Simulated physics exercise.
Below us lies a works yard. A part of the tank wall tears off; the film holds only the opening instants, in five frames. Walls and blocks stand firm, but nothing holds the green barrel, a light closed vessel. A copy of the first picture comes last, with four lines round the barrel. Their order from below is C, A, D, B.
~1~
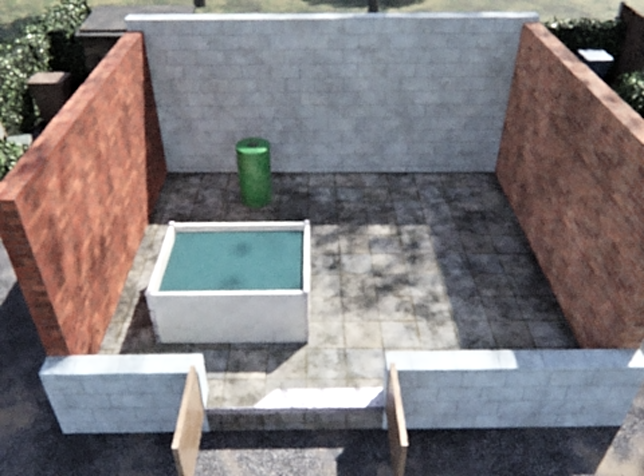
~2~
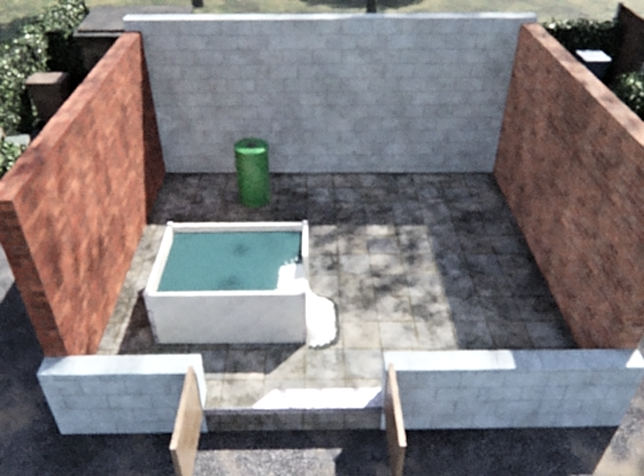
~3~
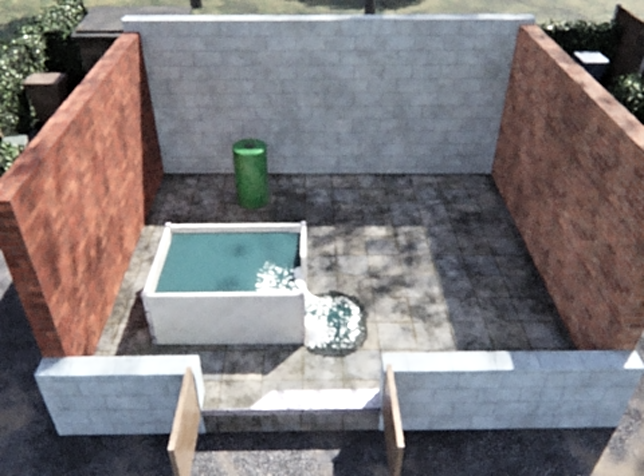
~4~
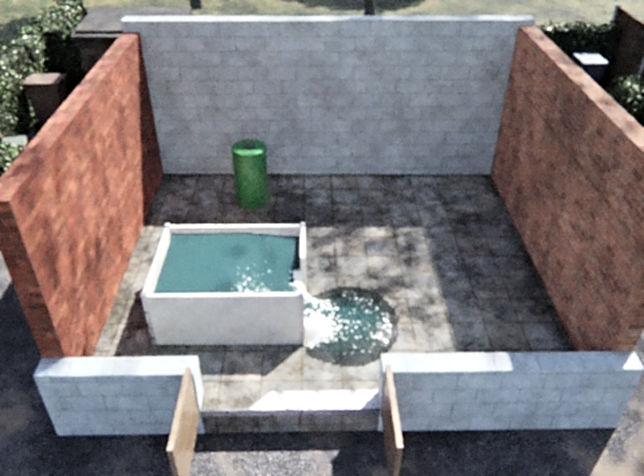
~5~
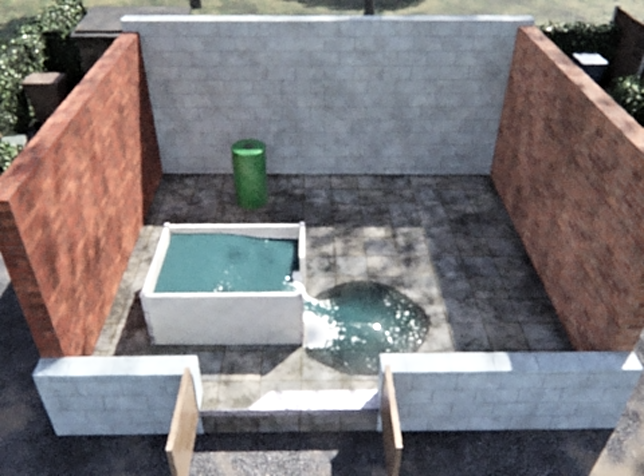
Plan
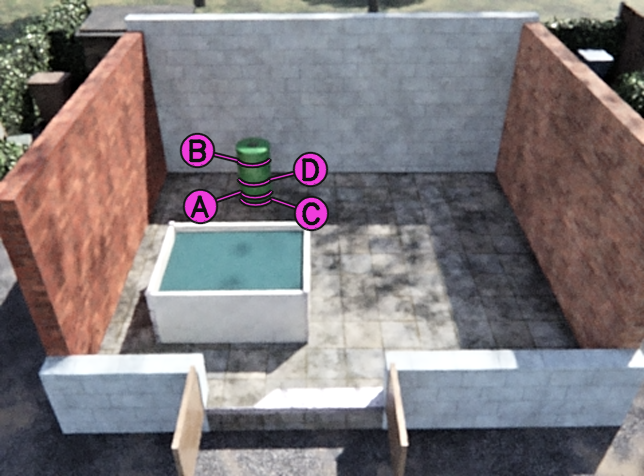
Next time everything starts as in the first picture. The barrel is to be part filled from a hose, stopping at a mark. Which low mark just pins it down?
C.
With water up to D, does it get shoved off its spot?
No, not at all.
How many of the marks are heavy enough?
All of them.
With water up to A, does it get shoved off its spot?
No, not at all.
On the marked copy, A at (254, 197); B at (252, 165); C at (255, 205); D at (253, 185); from the bottom up C, A, D, B.
With A, it does not move.
With B, it does not move.
With C, it does not move.
With D, it does not move.
